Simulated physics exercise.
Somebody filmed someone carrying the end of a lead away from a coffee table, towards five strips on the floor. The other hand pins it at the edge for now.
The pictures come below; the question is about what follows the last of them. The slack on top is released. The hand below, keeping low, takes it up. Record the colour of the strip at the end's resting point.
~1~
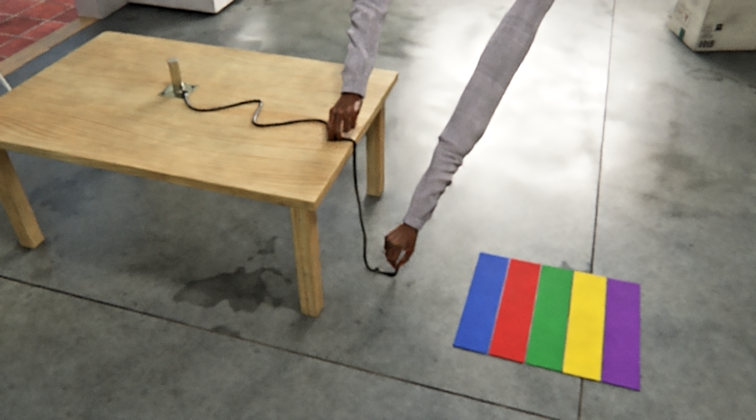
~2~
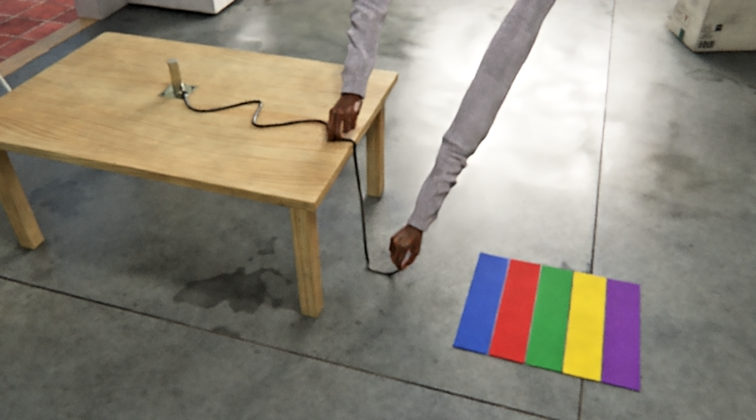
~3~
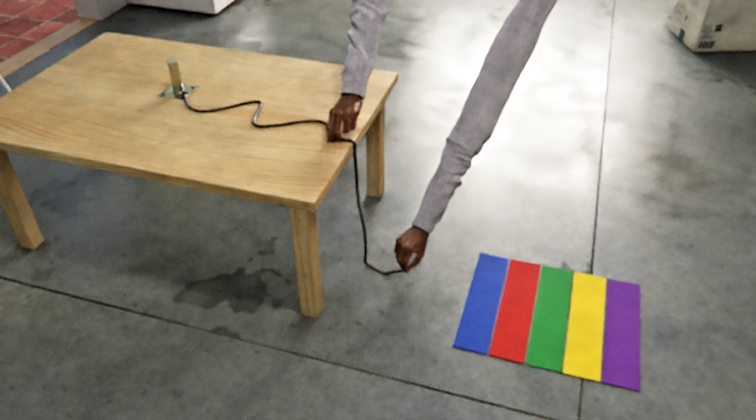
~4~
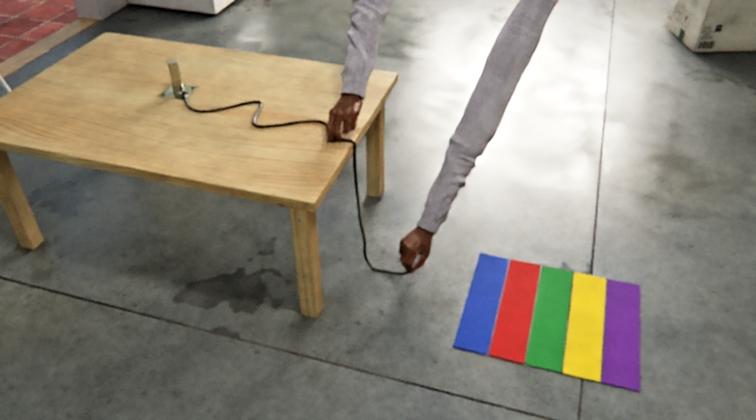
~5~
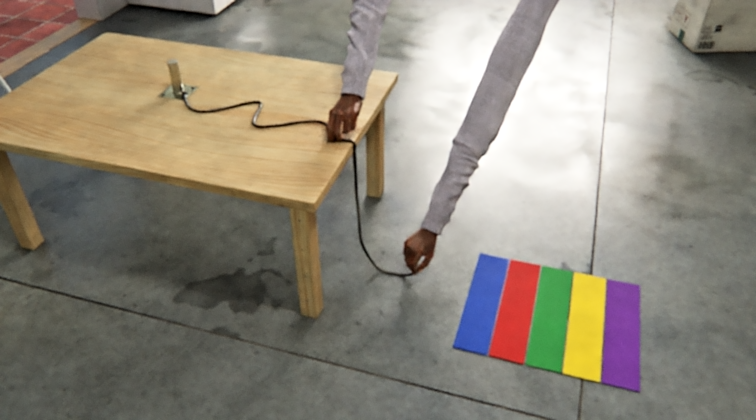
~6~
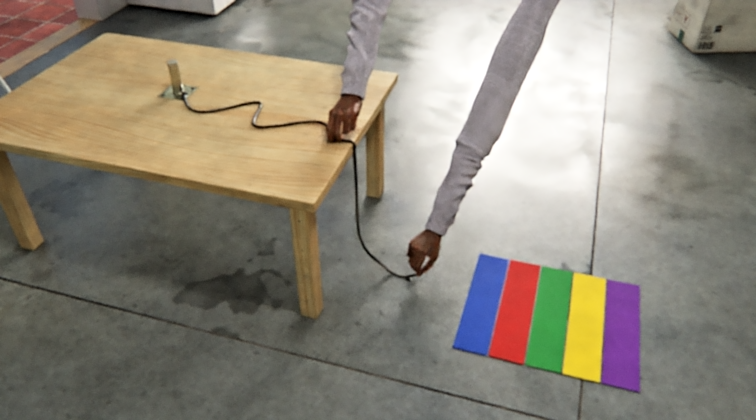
Resting point: Yellow strip.
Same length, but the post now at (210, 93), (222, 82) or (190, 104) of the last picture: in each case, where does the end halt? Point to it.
The three places are (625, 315), (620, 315) and (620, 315), in that order.
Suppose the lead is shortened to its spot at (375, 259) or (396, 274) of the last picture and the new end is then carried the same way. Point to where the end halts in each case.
Going through both, you get (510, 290) and then (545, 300).
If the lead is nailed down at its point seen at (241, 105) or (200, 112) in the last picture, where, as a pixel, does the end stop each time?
Near (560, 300) and (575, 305).
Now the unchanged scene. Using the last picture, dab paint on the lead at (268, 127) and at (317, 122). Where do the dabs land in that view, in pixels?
You'll find the first mark at (330, 128) and the second mark at (373, 146).
Soon after, end near (519, 294); over red.
Then, end near (562, 303); over green.
At full stretch, end near (589, 309); over yellow. It halts on the yellow strip.
